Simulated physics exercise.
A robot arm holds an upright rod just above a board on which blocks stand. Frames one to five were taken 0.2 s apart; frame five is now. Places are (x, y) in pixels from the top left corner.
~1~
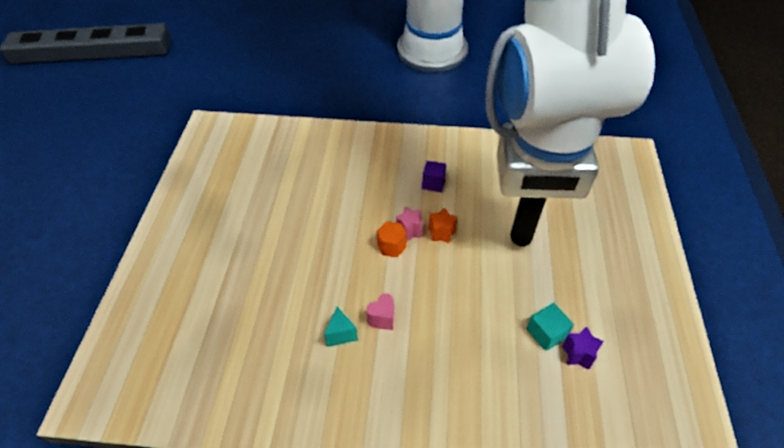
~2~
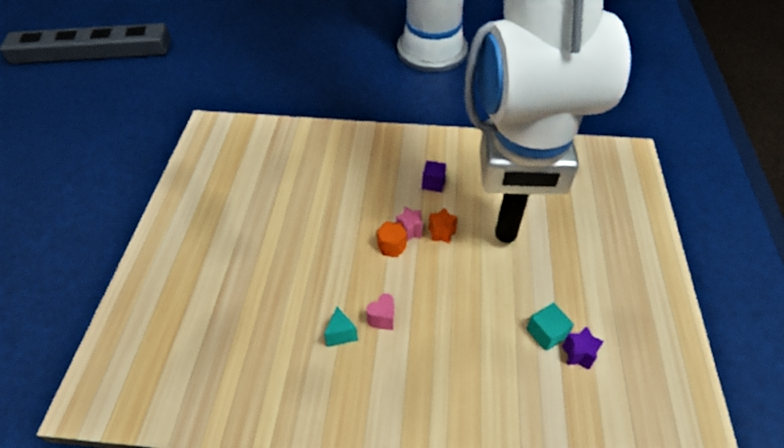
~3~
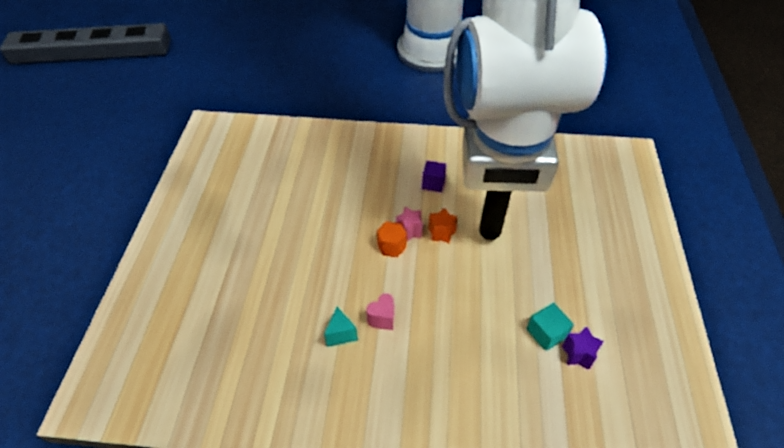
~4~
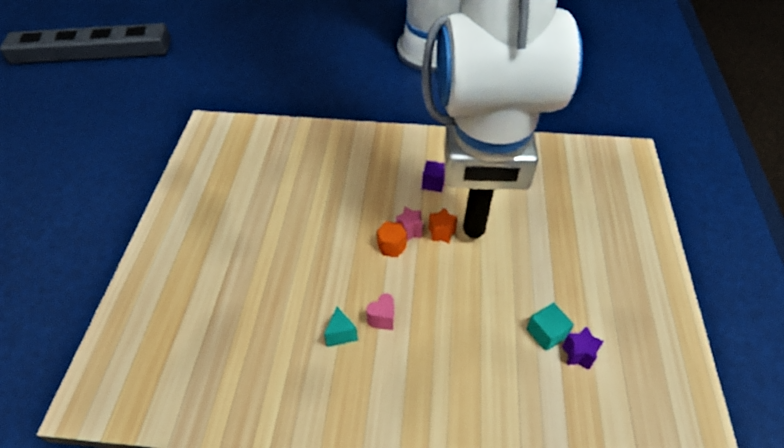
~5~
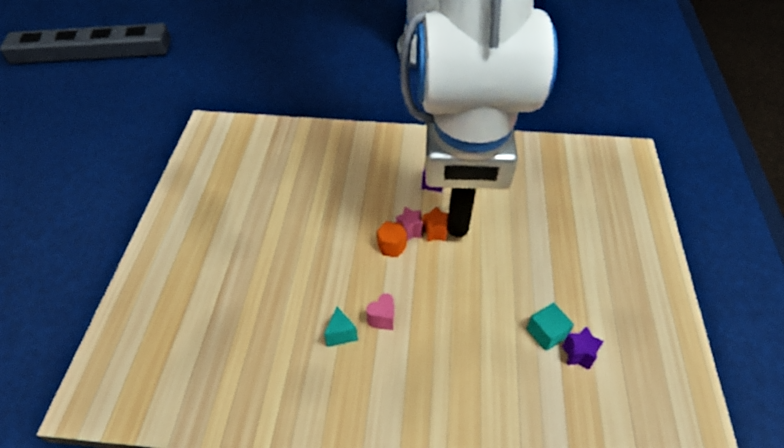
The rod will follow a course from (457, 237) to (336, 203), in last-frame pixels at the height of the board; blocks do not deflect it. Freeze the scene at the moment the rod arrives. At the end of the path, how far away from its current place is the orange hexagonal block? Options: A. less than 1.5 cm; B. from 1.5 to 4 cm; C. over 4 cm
Correct choice: A.
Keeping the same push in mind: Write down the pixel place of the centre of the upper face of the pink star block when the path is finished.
Answer: (349, 210).
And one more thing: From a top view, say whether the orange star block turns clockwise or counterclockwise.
It twists clockwise.
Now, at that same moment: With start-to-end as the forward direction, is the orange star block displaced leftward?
No.
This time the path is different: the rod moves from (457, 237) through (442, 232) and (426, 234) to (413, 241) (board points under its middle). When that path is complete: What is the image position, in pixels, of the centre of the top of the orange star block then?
Its top centre lands on (406, 210).
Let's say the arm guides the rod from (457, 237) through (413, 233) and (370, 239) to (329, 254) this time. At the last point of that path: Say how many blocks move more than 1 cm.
Three or more blocks move.
On the path given first. One third of the way, rod at (414, 218); orange hexagonal block at (385, 232), turned 30° anticlockwise; pink star block at (377, 211), turned 95° anticlockwise; orange star block at (397, 201), turned 20° clockwise.
Two thirds of the way, rod at (373, 207); orange hexagonal block at (385, 232), turned 30° anticlockwise; pink star block at (357, 210); orange star block at (365, 185), turned 50° clockwise.
At the end, rod at (335, 196); orange hexagonal block at (385, 232), turned 30° anticlockwise; pink star block at (349, 210), turned 225° anticlockwise; purple square not moved; orange star block at (352, 176), turned 105° clockwise.
